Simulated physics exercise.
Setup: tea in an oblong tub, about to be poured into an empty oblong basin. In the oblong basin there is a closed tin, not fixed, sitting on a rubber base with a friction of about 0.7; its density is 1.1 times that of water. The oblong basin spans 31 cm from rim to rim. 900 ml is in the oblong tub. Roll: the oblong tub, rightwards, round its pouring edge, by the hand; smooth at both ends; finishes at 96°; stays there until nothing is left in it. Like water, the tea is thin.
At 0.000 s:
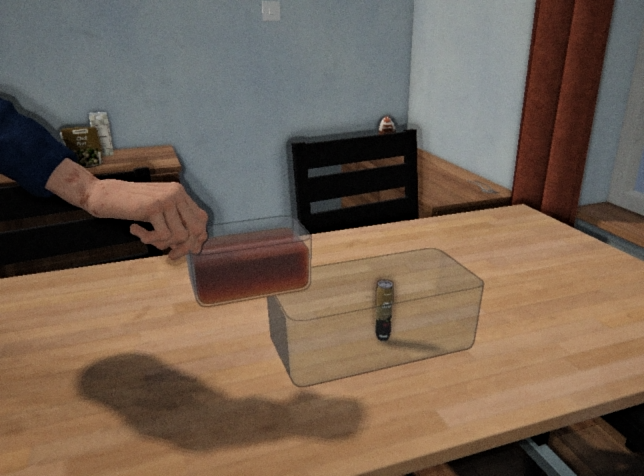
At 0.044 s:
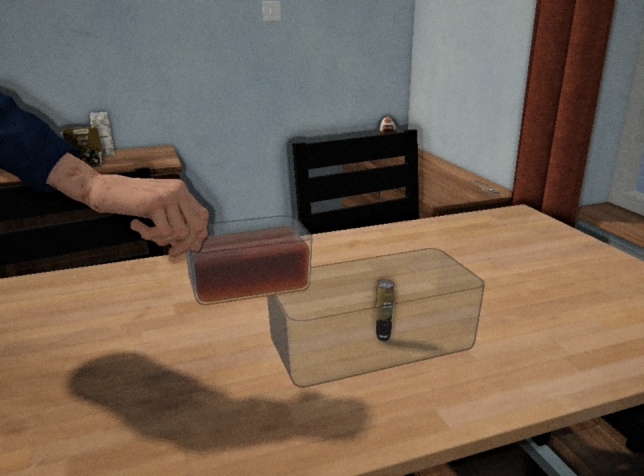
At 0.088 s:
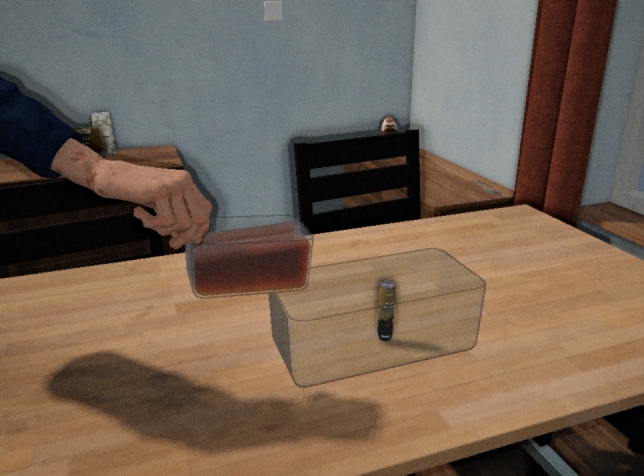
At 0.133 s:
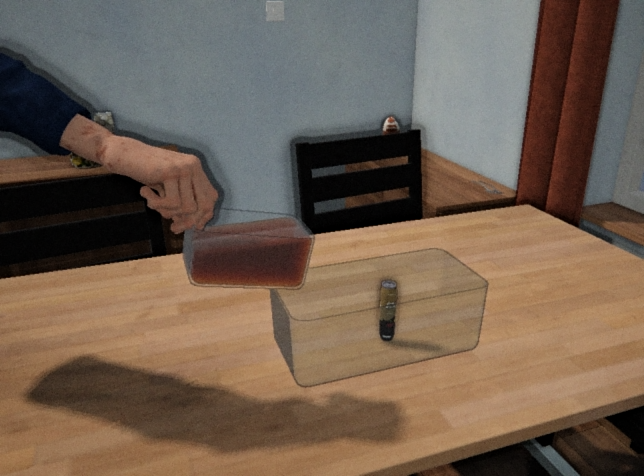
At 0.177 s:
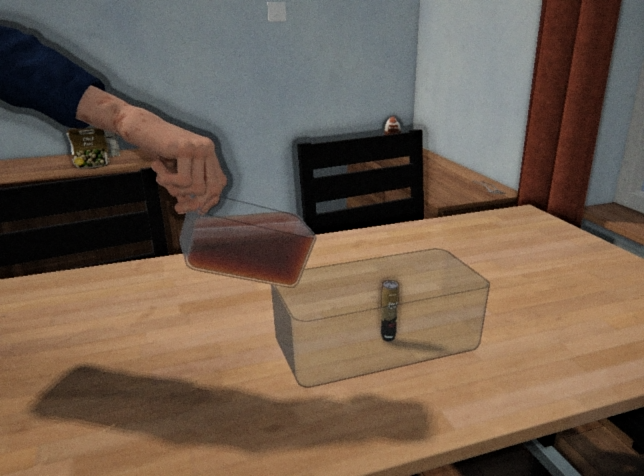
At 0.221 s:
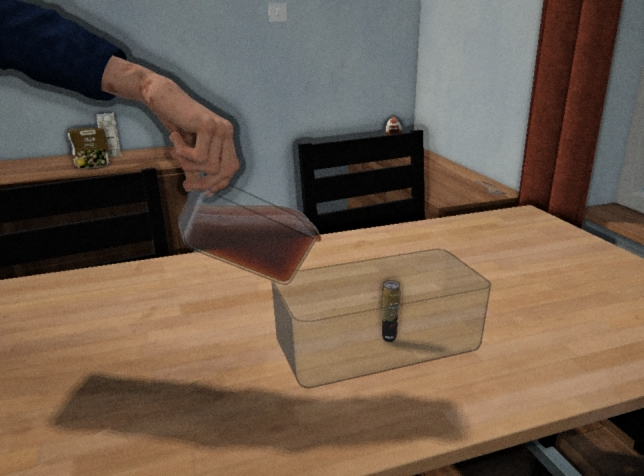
Clear tub of dark red liquid tilting steadily to the right in a hand beside a clear basin holding a small object.
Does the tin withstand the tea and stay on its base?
No, it is knocked over.
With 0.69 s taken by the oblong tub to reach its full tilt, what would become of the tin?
The tin tips over.
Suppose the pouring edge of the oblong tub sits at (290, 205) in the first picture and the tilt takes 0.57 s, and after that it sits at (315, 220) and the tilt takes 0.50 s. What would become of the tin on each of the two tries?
Try 1: Tipped over; try 2: Still standing.
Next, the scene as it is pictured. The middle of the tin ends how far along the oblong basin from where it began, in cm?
All told, the tin's centre has moved close to 7.0 cm.
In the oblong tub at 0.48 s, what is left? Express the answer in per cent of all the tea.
Roughly 42 per cent.
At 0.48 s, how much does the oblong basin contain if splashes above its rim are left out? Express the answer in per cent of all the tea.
Roughly 10 per cent.
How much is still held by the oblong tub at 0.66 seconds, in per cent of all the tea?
About 6 per cent.
By 0.48 s the tilt is 90° and 41 per cent is still to pour; the tin stands where it began.
By 0.66 s the tilt is 96° and 6 per cent is still to pour; the tin leans 37°.
By 0.86 s the tilt is 96° and 1 per cent is still to pour; the tin lies on its side.
By 1.07 s the tilt is 96° and 0 per cent is still to pour; the tin lies on its side.
At rest the tin lies on its side.
